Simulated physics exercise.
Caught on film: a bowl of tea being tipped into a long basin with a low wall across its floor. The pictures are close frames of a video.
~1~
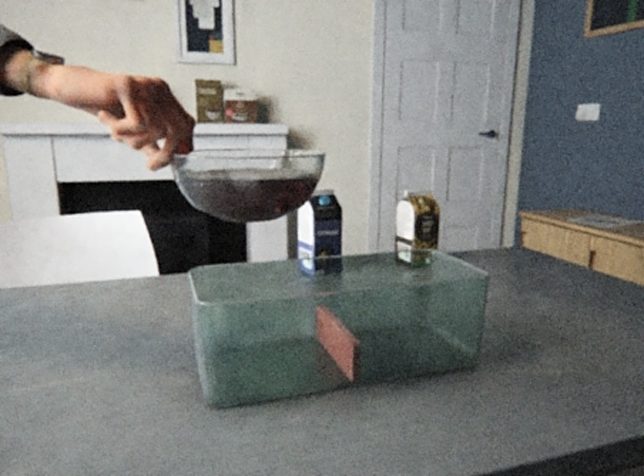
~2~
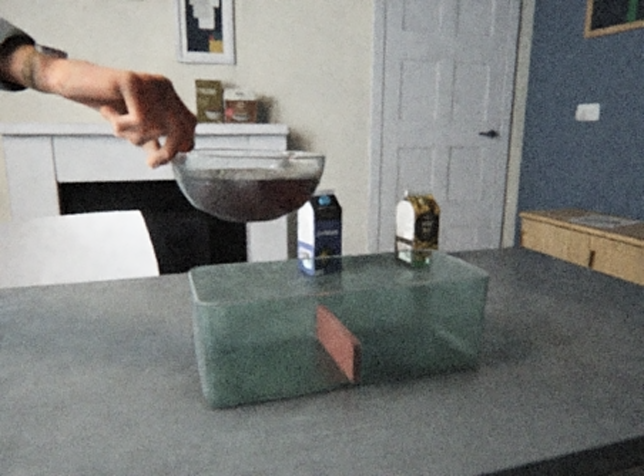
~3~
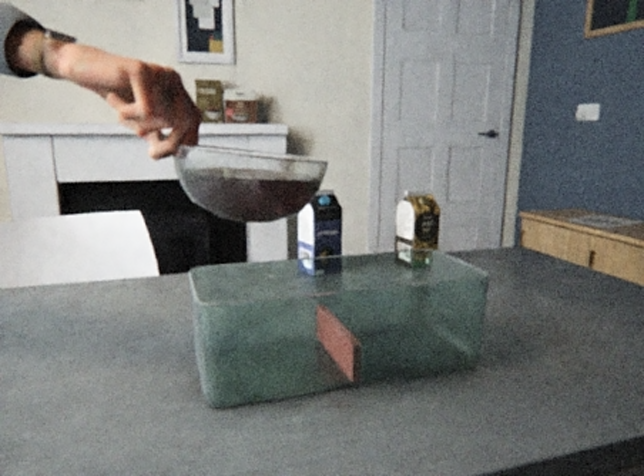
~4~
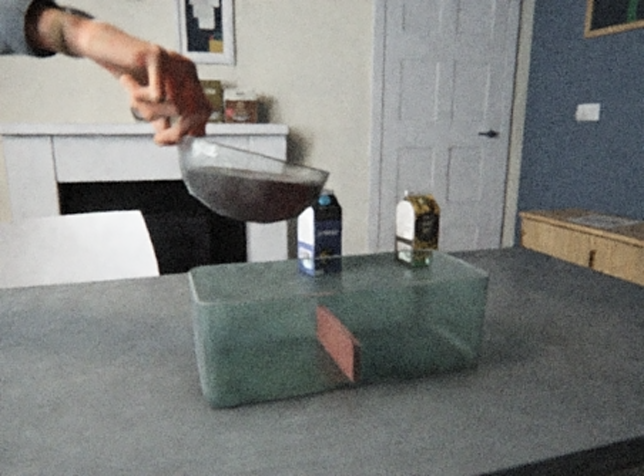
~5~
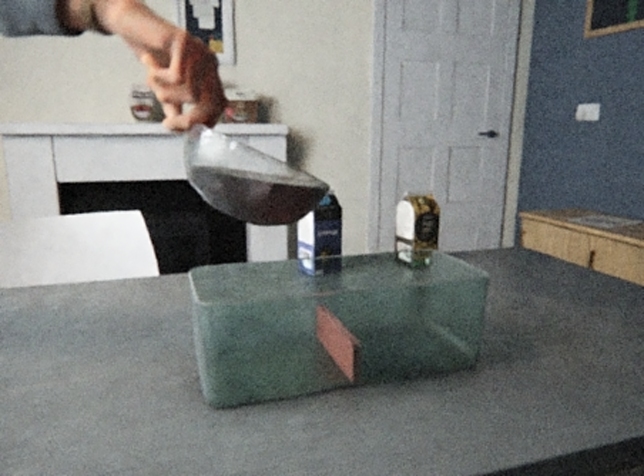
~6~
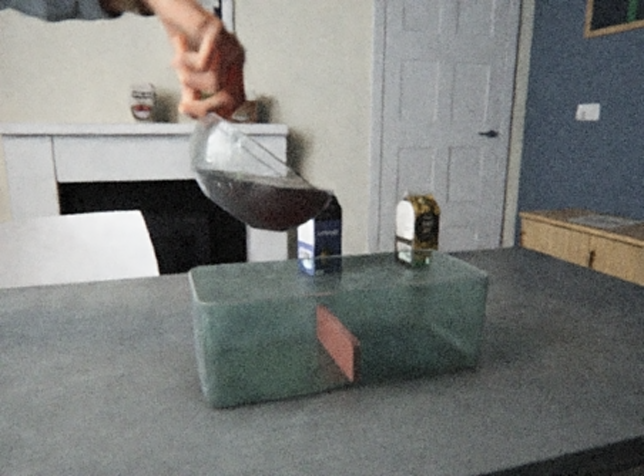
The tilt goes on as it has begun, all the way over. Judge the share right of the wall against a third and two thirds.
It comes to from a third to two thirds.
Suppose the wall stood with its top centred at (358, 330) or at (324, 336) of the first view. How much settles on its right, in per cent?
The first gives 35 %, the second 65 %.
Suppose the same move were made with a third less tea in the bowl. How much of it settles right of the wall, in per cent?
About 50 per cent.
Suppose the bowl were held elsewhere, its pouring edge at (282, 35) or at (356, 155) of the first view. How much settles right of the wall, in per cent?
Near 40 % and 80 %.
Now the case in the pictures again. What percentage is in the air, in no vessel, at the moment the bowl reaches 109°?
Roughly 10 in a hundred.
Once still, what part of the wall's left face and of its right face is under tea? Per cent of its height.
Left about 20, right about 30.
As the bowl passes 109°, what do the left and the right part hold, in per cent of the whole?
Some 30 per cent left and 55 right.
A moment on, the bowl is tipped right over and 2 per cent is still to pour, 32 is left of the wall and 56 right of it.
Next, the bowl is tipped right over and 0 per cent is still to pour, 39 is left of the wall and 52 right of it.
Then the bowl is tipped right over and 0 per cent is still to pour, 42 is left of the wall and 55 right of it.
Later the bowl is tipped right over and 0 per cent is still to pour, 42 is left of the wall and 55 right of it.
In the end 42 per cent lies left of the wall, 55 right of it and 3 outside.
